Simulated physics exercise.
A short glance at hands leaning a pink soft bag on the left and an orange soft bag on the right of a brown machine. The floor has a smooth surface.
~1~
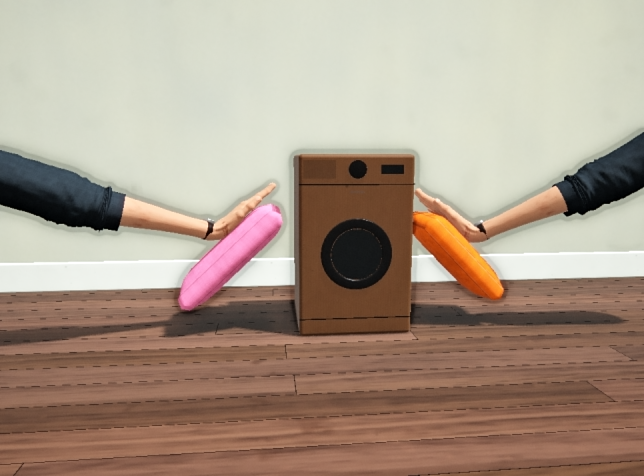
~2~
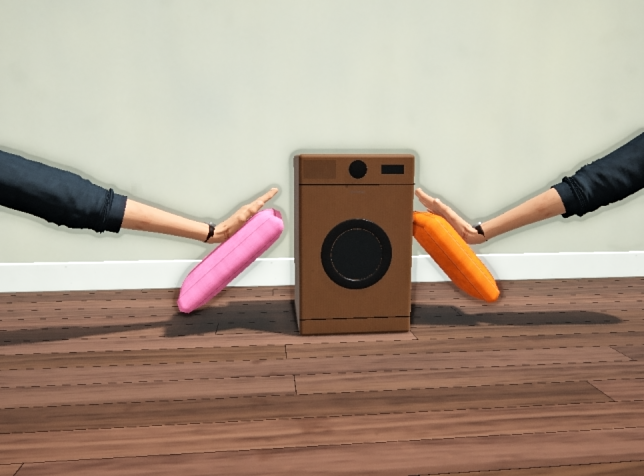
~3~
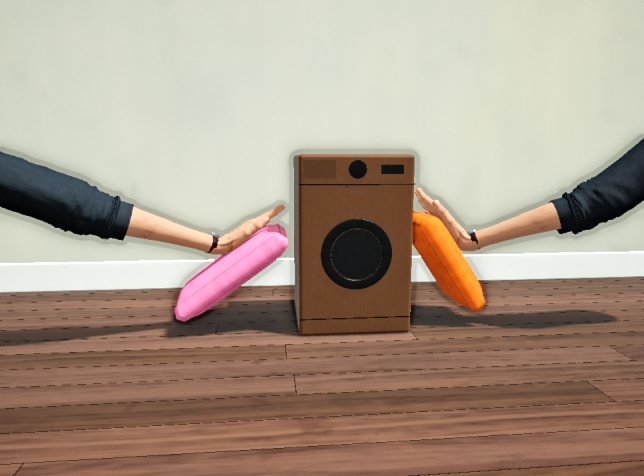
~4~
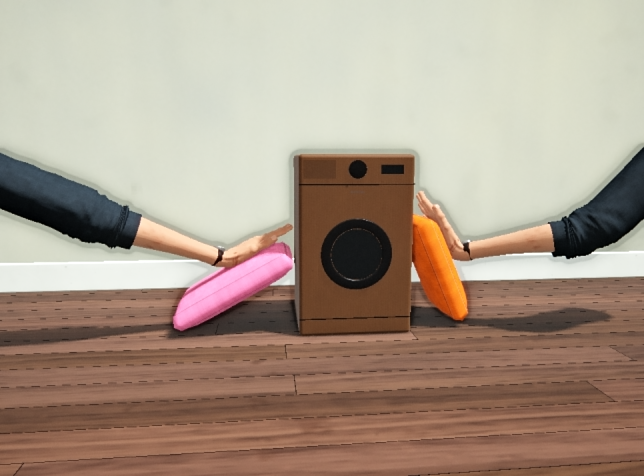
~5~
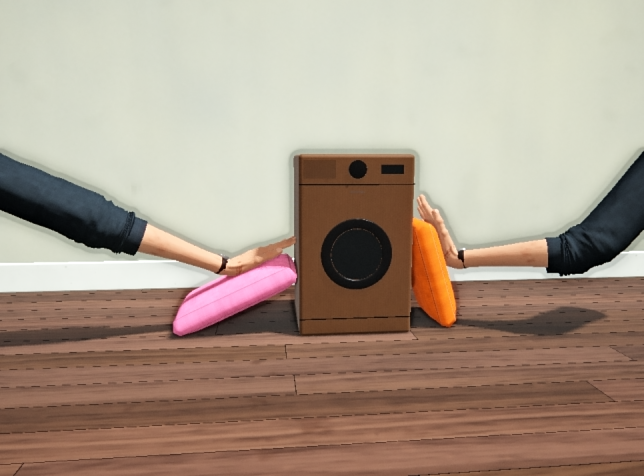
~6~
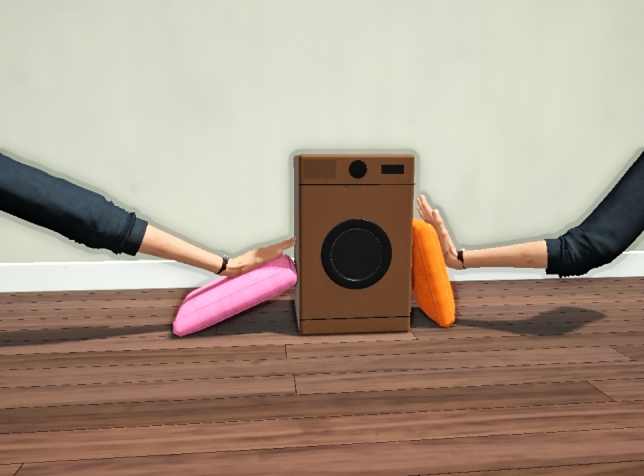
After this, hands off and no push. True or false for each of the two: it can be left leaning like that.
Pink soft bag: False; orange soft bag: True.
Then, 0.26 s later than the last view, pink soft bag flat on the floor near (233, 309); orange soft bag against the side near (424, 270).
Finally, pink soft bag flat on the floor near (234, 310); orange soft bag against the side near (424, 270). The pink soft bag slips and lies down and the orange soft bag holds its lean.
